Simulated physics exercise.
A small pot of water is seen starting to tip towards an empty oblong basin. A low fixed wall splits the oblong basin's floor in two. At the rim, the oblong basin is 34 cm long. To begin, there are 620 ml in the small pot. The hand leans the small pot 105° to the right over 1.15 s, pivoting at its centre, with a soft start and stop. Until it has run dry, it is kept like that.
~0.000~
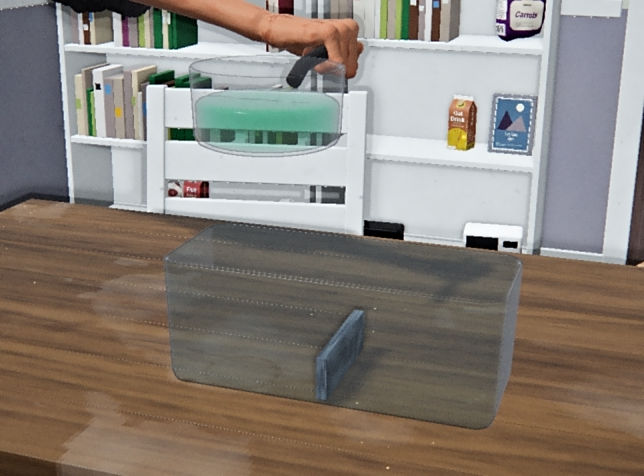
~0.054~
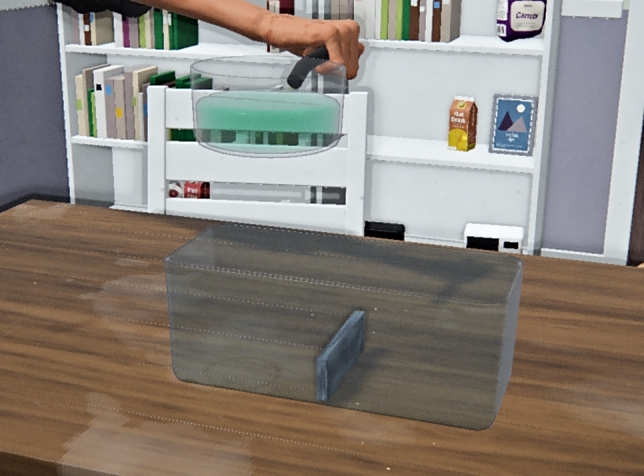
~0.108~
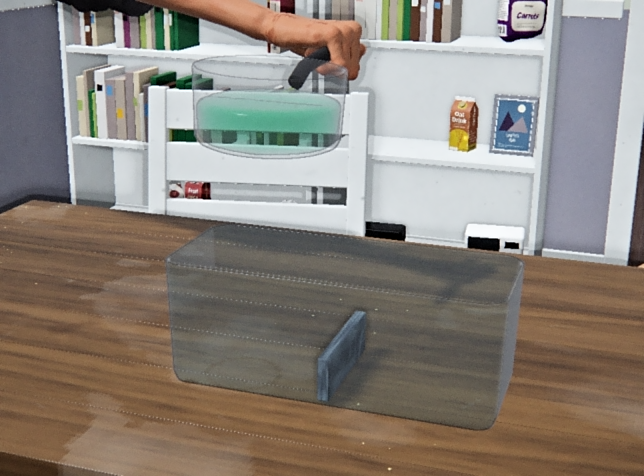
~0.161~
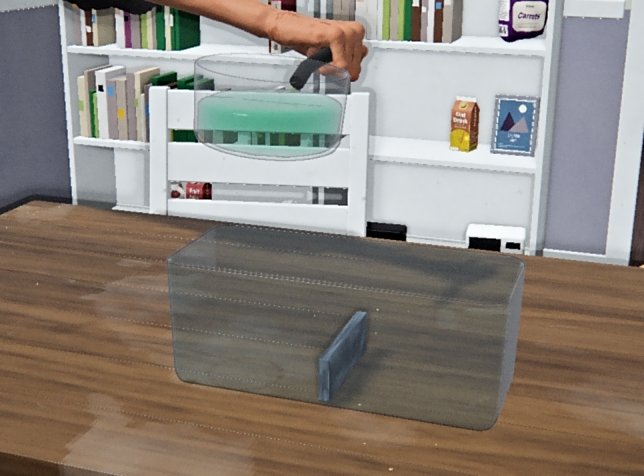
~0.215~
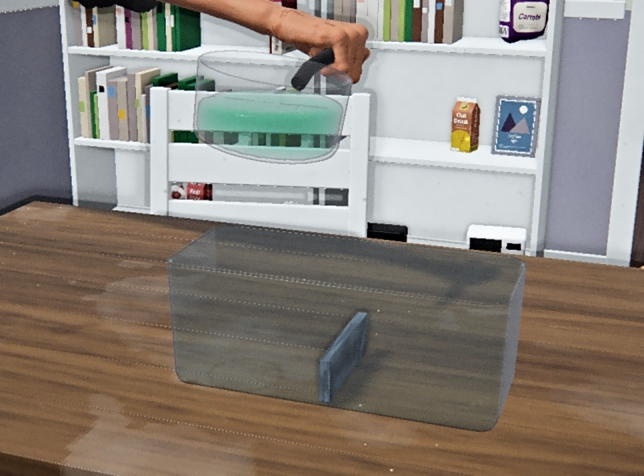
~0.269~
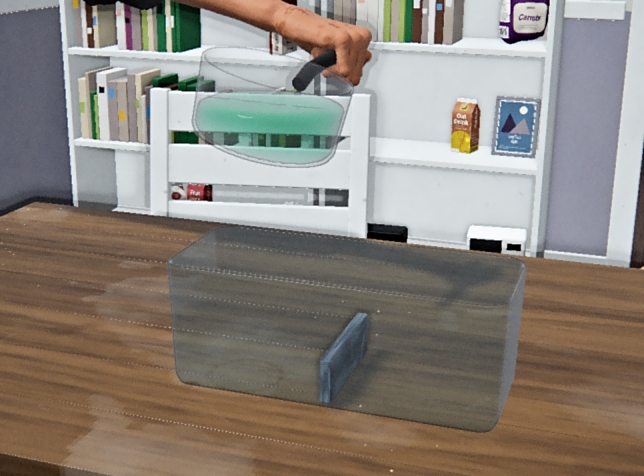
Above a clear oblong basin with a small upright divider on a wooden table, a hand held a small see-through pot of green liquid, then slowly tilted it slightly to the right.
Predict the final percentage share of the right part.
Right part: About 93 %.
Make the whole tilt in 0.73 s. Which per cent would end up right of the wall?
That would give about 90 percent.
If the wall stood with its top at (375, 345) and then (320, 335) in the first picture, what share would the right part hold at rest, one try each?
In order, 60 and 95 per cent.
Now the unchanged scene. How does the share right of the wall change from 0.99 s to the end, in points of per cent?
A gain, roughly 22 percent.
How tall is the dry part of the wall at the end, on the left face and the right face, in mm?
It's around 44 mm on the left side and around 18 mm on the right side.
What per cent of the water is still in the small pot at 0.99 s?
Close to 12 percent of the whole amount.
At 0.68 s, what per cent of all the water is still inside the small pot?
I reckon about 64 in a hundred is still held.
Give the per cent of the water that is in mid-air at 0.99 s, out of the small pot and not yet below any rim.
Close to 14 %.
Then, 0.68 s in, the tilt is 68° and 64 per cent is still to pour, 0 is left of the wall and 6 right of it.
Then, 0.99 s in, the tilt is 100° and 13 per cent is still to pour, 2 is left of the wall and 71 right of it.
Then, 1.30 s in, the tilt is 105° and 1 per cent is still to pour, 6 is left of the wall and 91 right of it.
Then, 1.65 s in, the tilt is 105° and 0 per cent is still to pour, 7 is left of the wall and 93 right of it.
Finally, 7 per cent lies left of the wall, 93 right of it and 0 outside.
